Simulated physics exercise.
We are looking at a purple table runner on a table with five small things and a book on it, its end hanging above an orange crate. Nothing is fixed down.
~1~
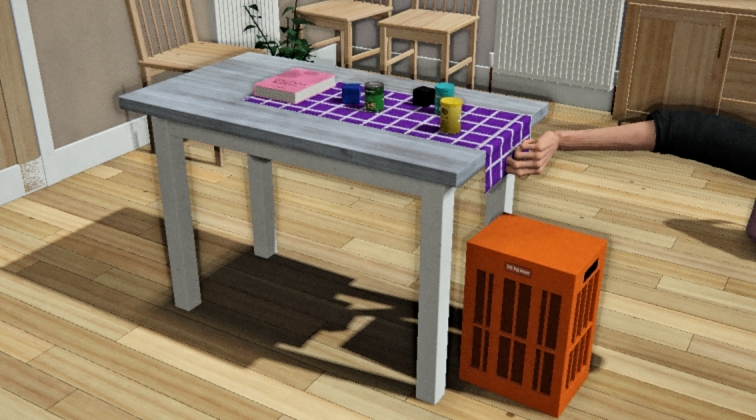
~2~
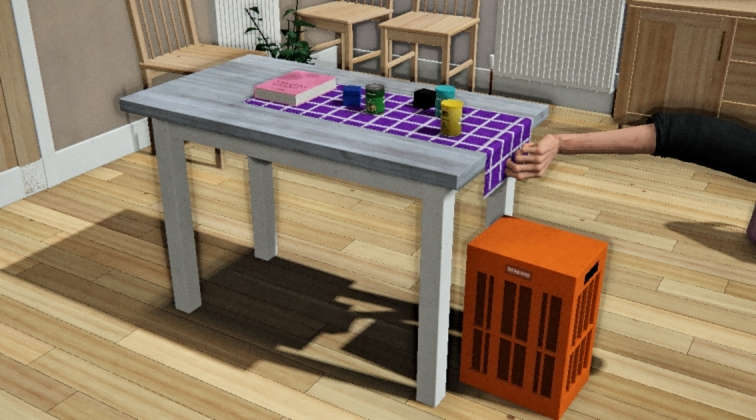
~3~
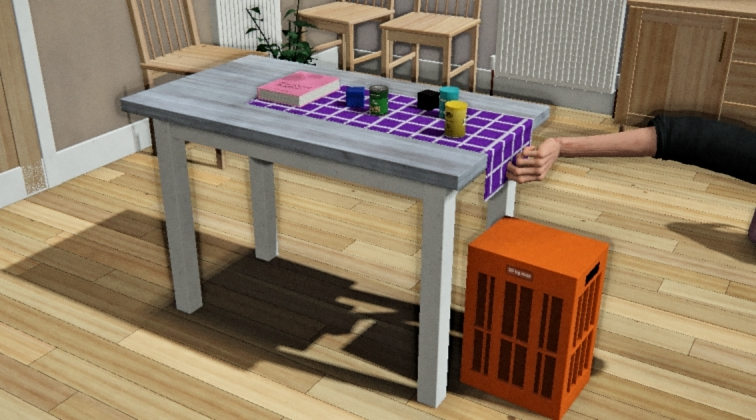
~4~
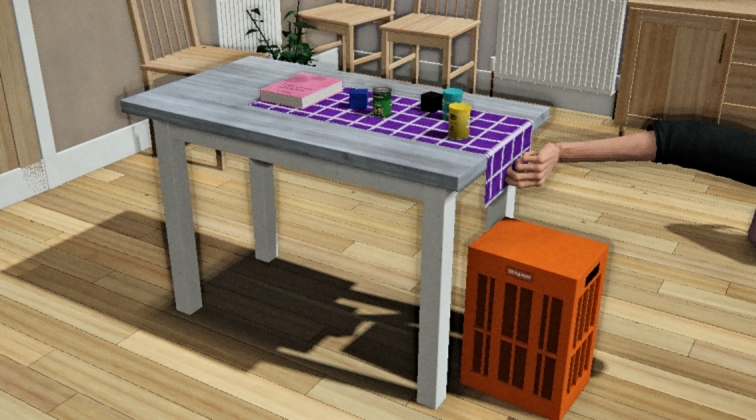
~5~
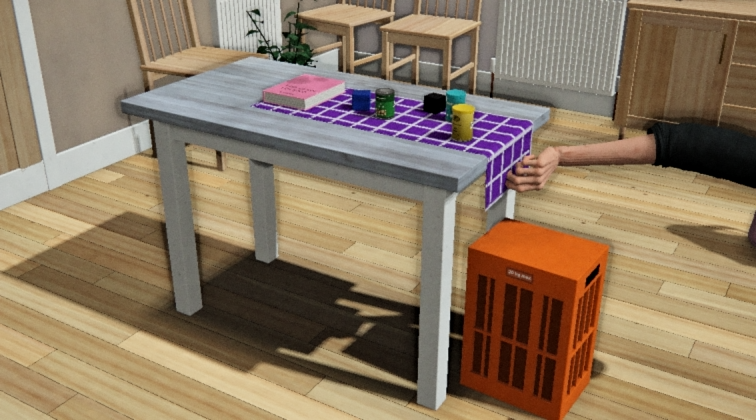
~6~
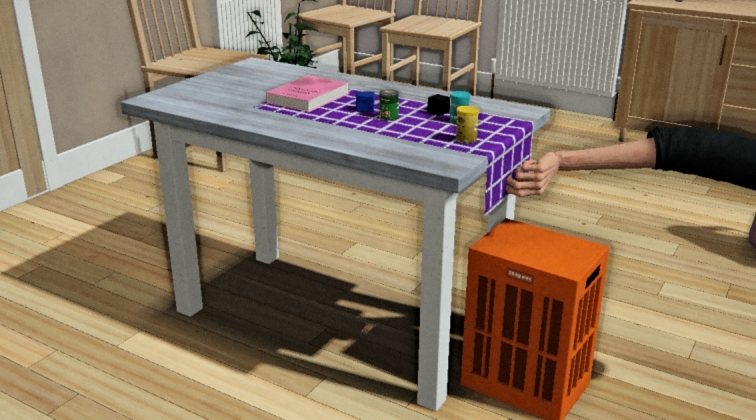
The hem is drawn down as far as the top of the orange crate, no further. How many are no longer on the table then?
The answer is one.
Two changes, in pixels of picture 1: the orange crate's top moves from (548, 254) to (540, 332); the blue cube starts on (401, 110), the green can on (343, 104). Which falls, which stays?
The blue cube goes over; the green can survives.
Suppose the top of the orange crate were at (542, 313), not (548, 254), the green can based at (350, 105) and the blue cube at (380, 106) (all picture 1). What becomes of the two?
The green can stays on, the blue cube remains up.
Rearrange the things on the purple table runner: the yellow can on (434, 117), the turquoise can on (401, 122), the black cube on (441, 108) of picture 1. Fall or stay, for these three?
The yellow can does not fall; the turquoise can does not fall; the black cube does not fall.
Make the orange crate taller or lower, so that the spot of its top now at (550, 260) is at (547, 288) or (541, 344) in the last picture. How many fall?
Over the edge go 2 and 4.
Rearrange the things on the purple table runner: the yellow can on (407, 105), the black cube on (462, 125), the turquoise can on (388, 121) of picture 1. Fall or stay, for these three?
The yellow can survives, the black cube comes down, the turquoise can keeps its place on top.
A little later, hem near (507, 220); all still up.
Next, hem on the crate; yellow can gone.
When it is over, hem on the crate; yellow can gone. Over the edge go one.
